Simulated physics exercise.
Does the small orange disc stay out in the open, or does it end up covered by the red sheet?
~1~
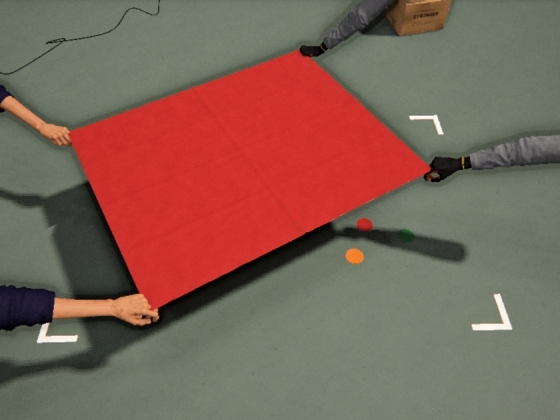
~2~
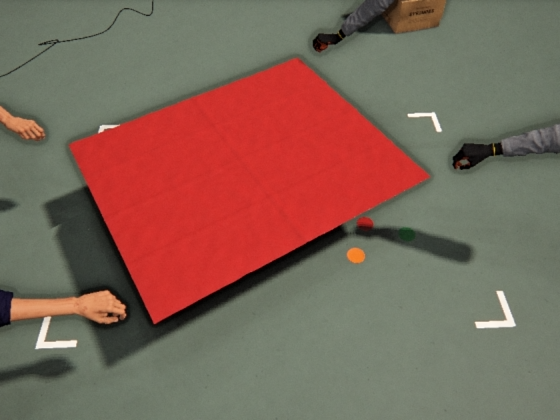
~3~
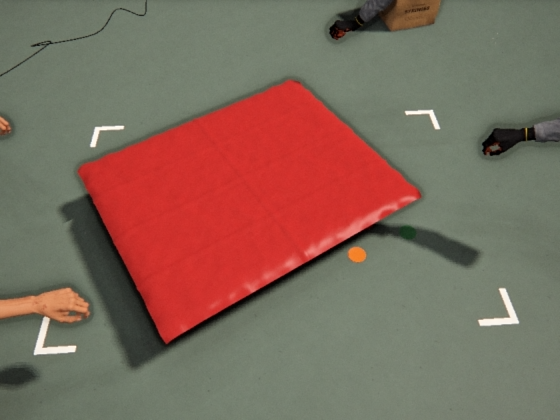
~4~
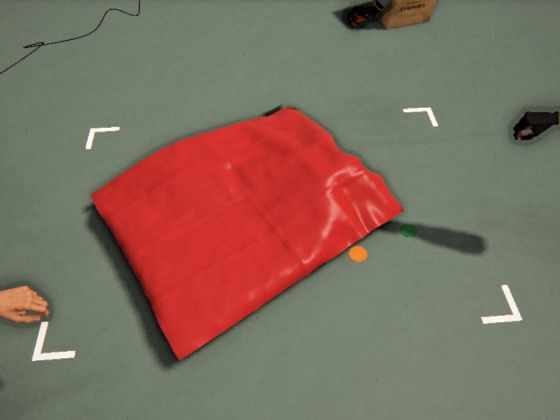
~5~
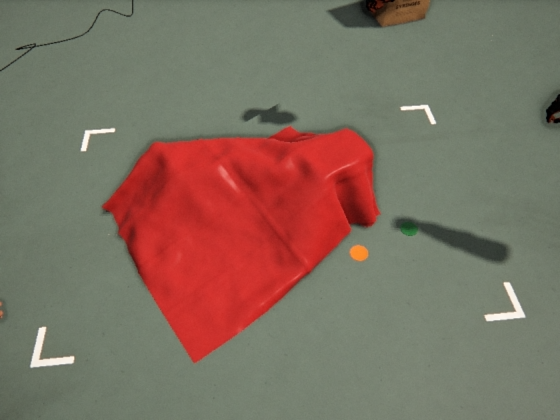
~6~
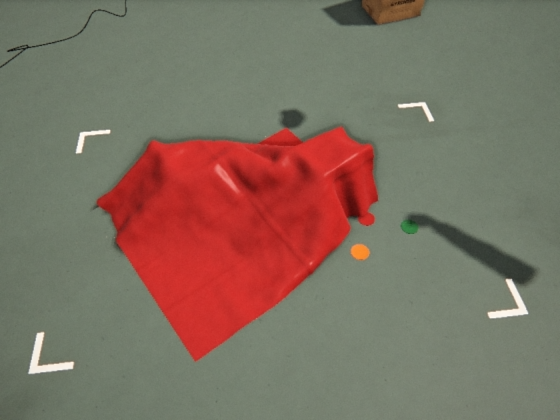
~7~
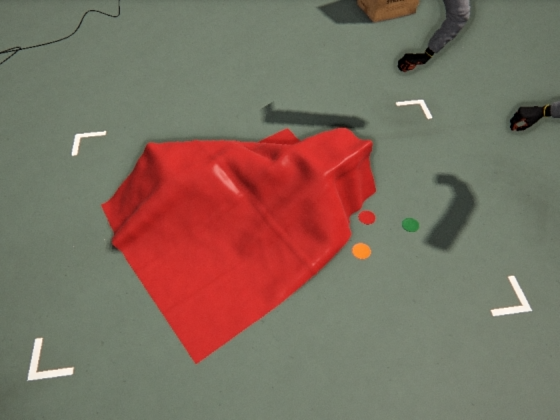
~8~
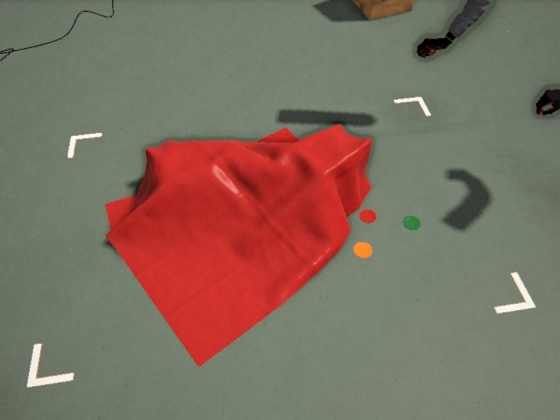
The orange disc stays out in the open, just beside the edge of the crumpled red sheet.
